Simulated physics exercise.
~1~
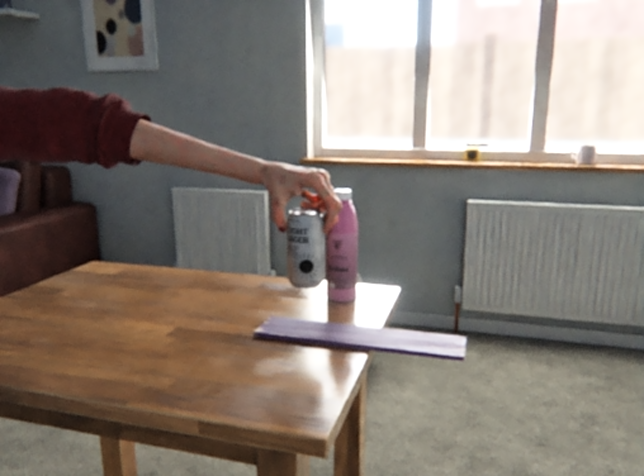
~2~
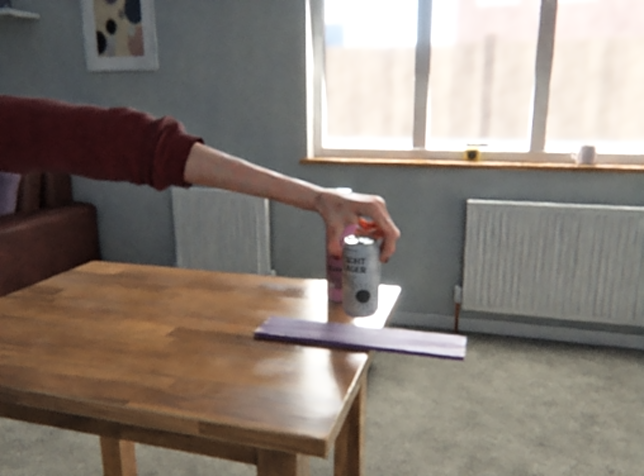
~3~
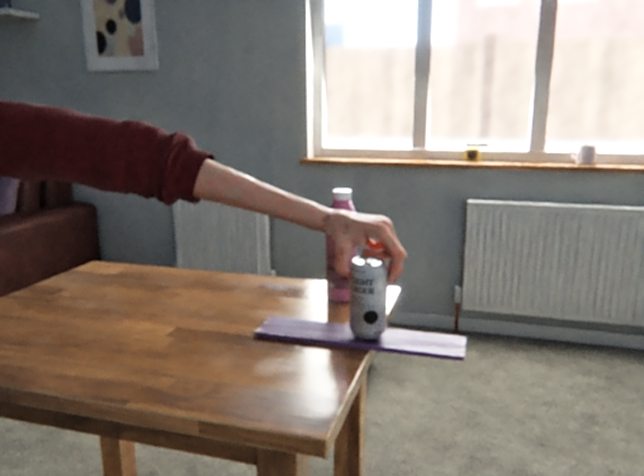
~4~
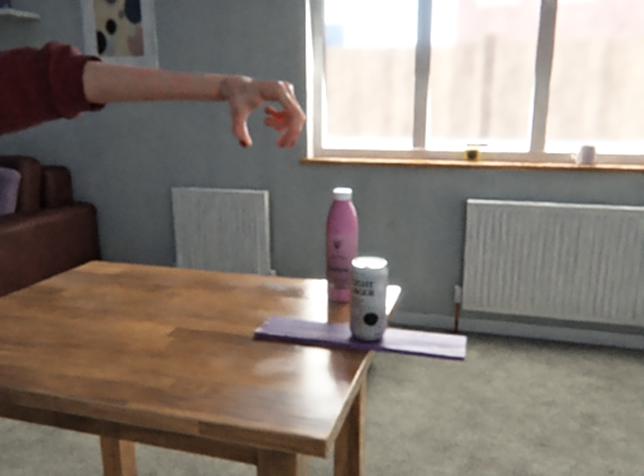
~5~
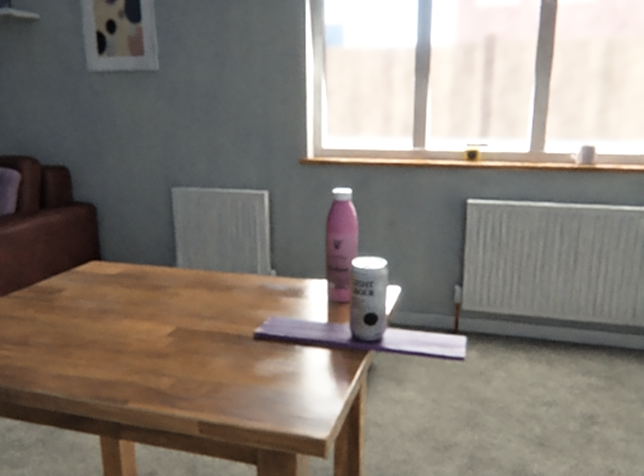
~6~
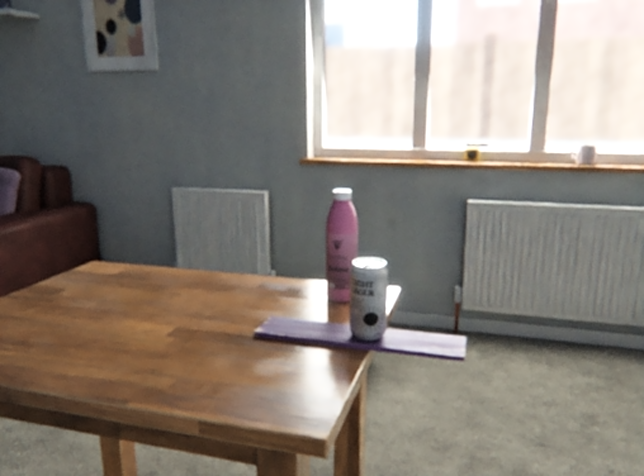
A hand in a dark red sleeve reaches in from the left, holding a white can above a purple plank that juts past the right edge of a wooden table. The still view shows a grey-walled room with a bright window, white radiators and a brown sofa, while a pink bottle stands behind the plank. The hand carries the can right and down, then sets it upright on the plank near the table's edge. The fingers let go, and the arm draws back to the left and out of view. The plank stays balanced, with can and bottle both standing.
